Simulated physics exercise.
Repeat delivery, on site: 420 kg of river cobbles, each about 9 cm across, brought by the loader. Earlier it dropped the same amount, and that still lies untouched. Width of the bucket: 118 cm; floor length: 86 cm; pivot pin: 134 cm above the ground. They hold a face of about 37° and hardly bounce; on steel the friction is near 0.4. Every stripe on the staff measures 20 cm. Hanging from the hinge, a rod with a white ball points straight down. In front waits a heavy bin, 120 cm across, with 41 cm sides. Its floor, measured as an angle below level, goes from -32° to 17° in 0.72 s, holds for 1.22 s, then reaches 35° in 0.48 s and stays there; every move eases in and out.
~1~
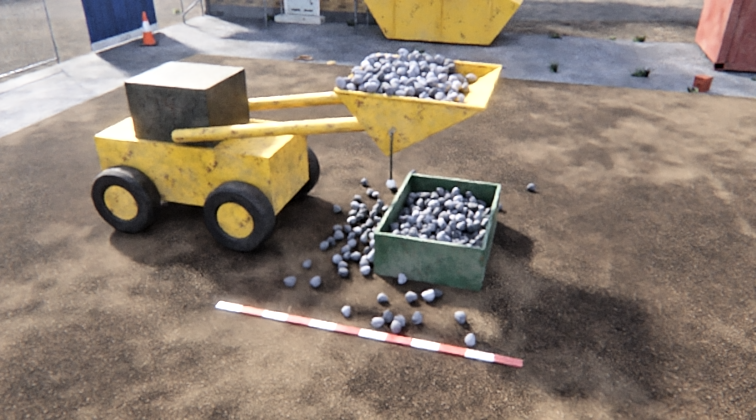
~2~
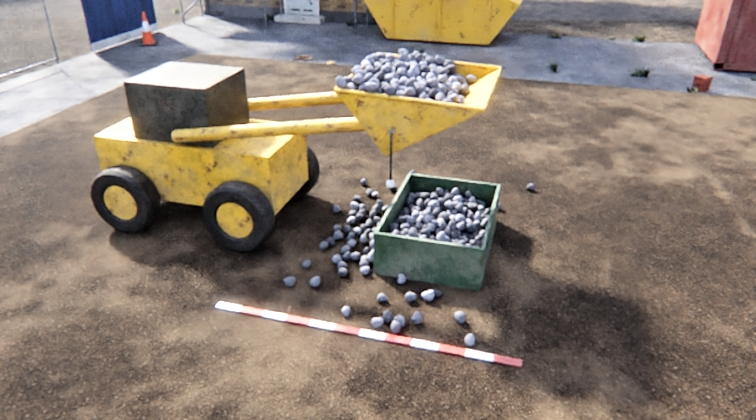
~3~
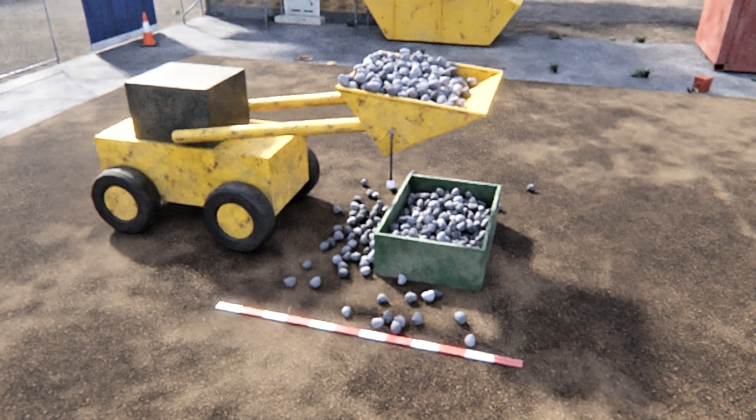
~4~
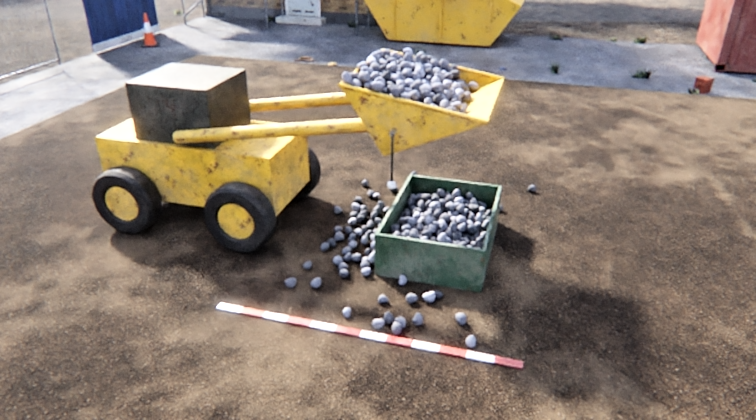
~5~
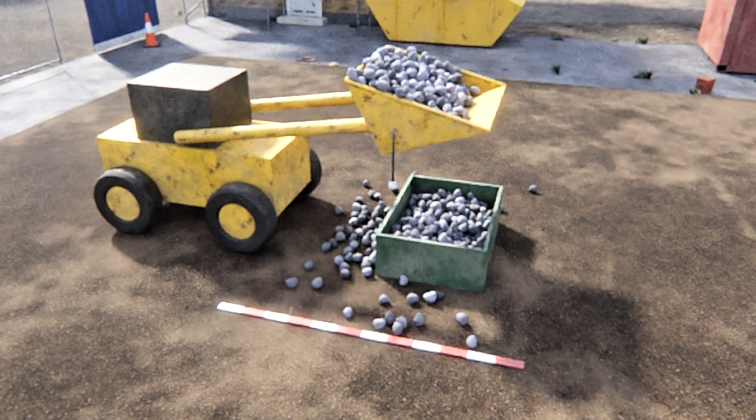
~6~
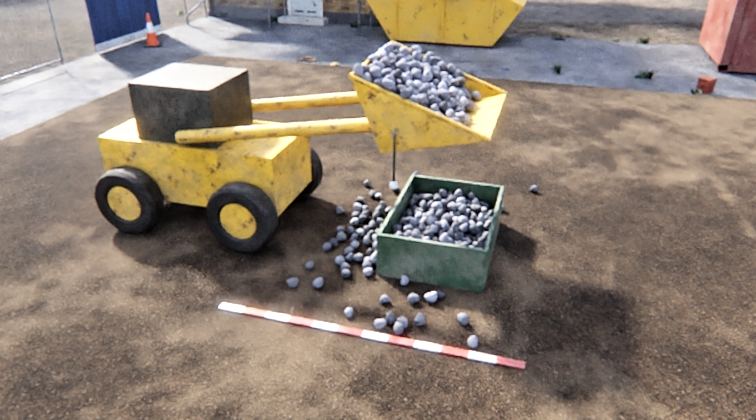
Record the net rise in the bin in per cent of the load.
Net rise: About 12 %.
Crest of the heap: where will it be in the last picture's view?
Around (480, 219).
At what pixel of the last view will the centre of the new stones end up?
They settle centred around (529, 253).
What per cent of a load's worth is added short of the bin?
Some 0 per cent of a load.
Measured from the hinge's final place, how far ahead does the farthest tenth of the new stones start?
I'd estimate about 160 cm.
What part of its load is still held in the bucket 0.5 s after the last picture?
100 %.
Then, 0.2 s after the last picture the floor is at 9°; in per cent of one load, 100 in the bucket, 13 short of the bin, 83 in the bin, 4 beside or beyond the bin; the foremost stones are at (492, 247).
Then, 0.5 s after the last picture the floor is at 17°; in per cent of one load, 99 in the bucket, 13 short of the bin, 84 in the bin, 5 beside or beyond the bin; the foremost stones are at (494, 235).
Then, 2.6 s after the last picture the floor is at 35°; in per cent of one load, 0 in the bucket, 13 short of the bin, 95 in the bin, 92 beside or beyond the bin; the foremost stones are at (667, 255).
Then, 5.2 s after the last picture the floor is at 35°; in per cent of one load, 0 in the bucket, 13 short of the bin, 95 in the bin, 92 beside or beyond the bin; the foremost stones are at (669, 264). Net gain in the bin, 12.
